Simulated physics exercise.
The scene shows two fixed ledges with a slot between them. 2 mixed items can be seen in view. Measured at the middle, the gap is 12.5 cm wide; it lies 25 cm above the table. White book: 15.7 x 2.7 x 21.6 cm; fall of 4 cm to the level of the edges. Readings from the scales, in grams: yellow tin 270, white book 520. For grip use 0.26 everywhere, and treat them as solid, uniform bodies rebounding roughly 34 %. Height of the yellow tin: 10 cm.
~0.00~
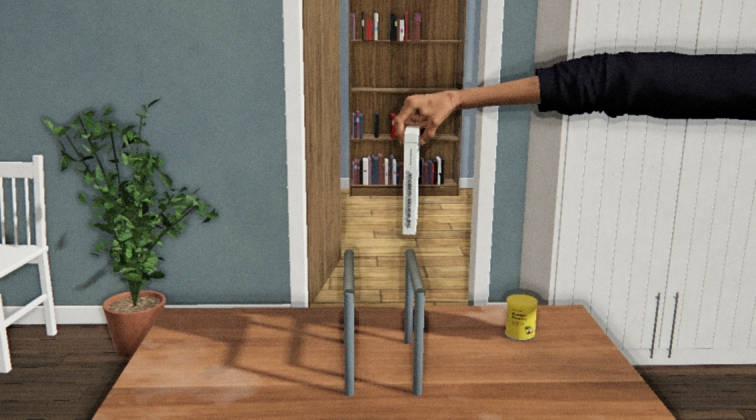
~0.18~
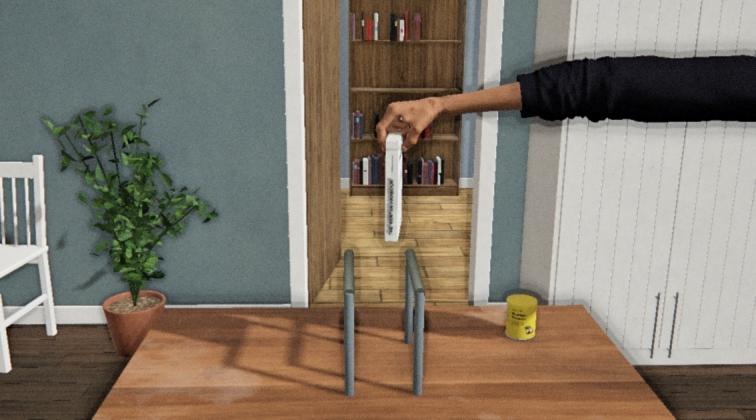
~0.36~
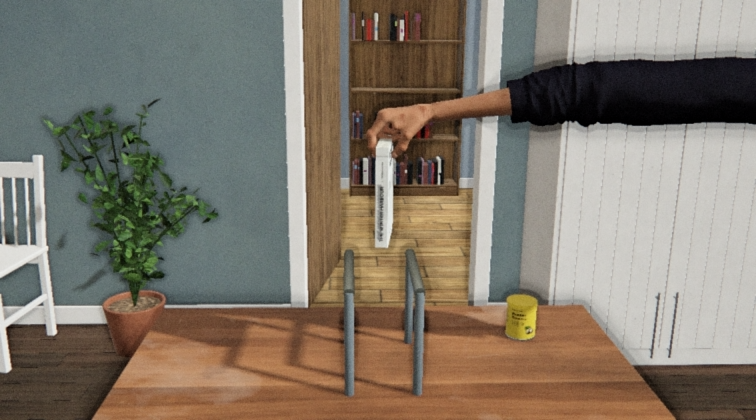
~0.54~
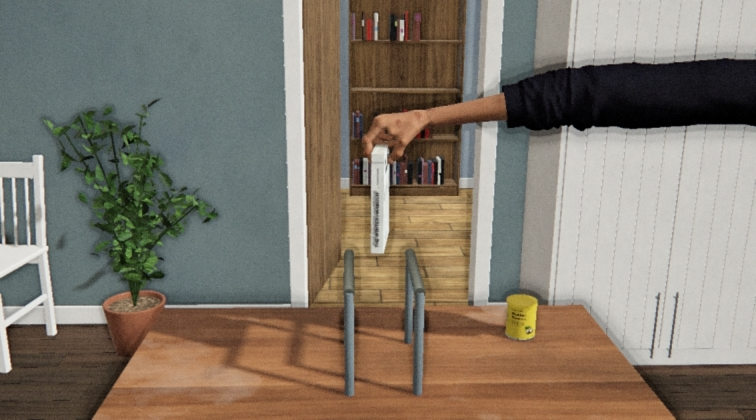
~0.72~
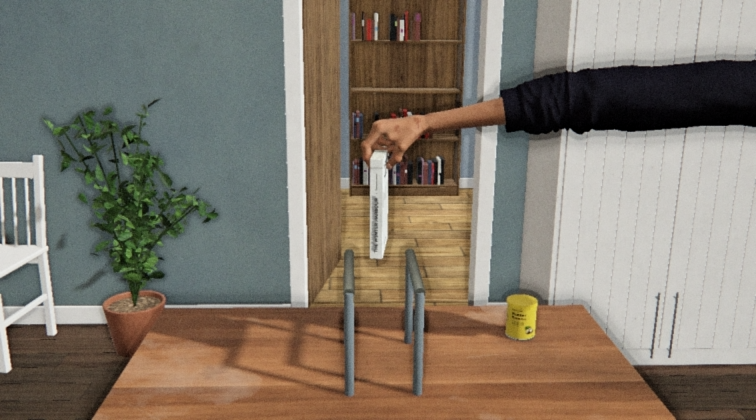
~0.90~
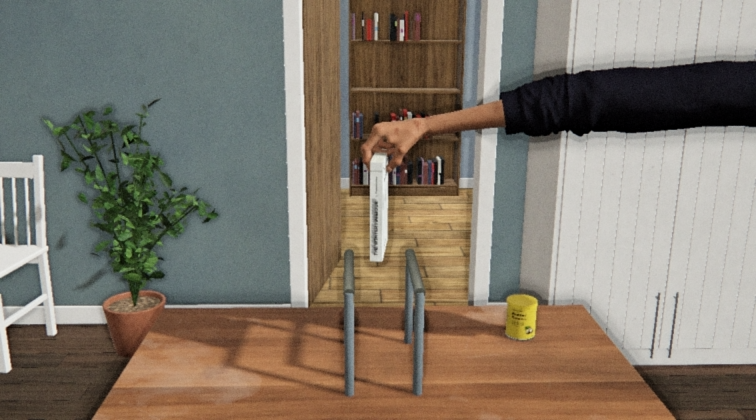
A hand lowering a white book leftward and down above two grey metal frame-like supports on a wooden table, beside a yellow tin.
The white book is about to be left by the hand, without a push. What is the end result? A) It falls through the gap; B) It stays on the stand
A.
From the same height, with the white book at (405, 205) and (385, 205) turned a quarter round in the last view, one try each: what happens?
In the first case it falls through; in the second case it gets stuck.
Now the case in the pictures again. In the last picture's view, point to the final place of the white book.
It ends up at about (378, 324).
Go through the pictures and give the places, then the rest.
In the first picture, 9 cm still to go; white book (411, 177); yellow tin (521, 317).
In the second picture, 6 cm still to go; white book (394, 184); yellow tin (521, 317).
In the third picture, 3 cm still to go; white book (384, 190); yellow tin (521, 317).
In the fourth picture, 2 cm still to go; white book (381, 196); yellow tin (521, 317).
In the fifth picture, 1 cm still to go; white book (379, 201); yellow tin (521, 317).
The sixth picture shows poised above the slot; white book (379, 204); yellow tin (521, 317).
Around 1.10 s, white book shifted 5 cm near (379, 225).
Around 1.20 s, white book shifted 20 cm near (379, 287).
Around 1.30 s, white book shifted 26 cm near (378, 313).
Around 1.40 s, white book shifted 27 cm near (378, 316).
Finally (1.9 s), not toppled but over 4 cm from the start, white book; yellow tin still in place (within 4 cm). Final places as that camera would see them, white book near (378, 324). The book drops through.
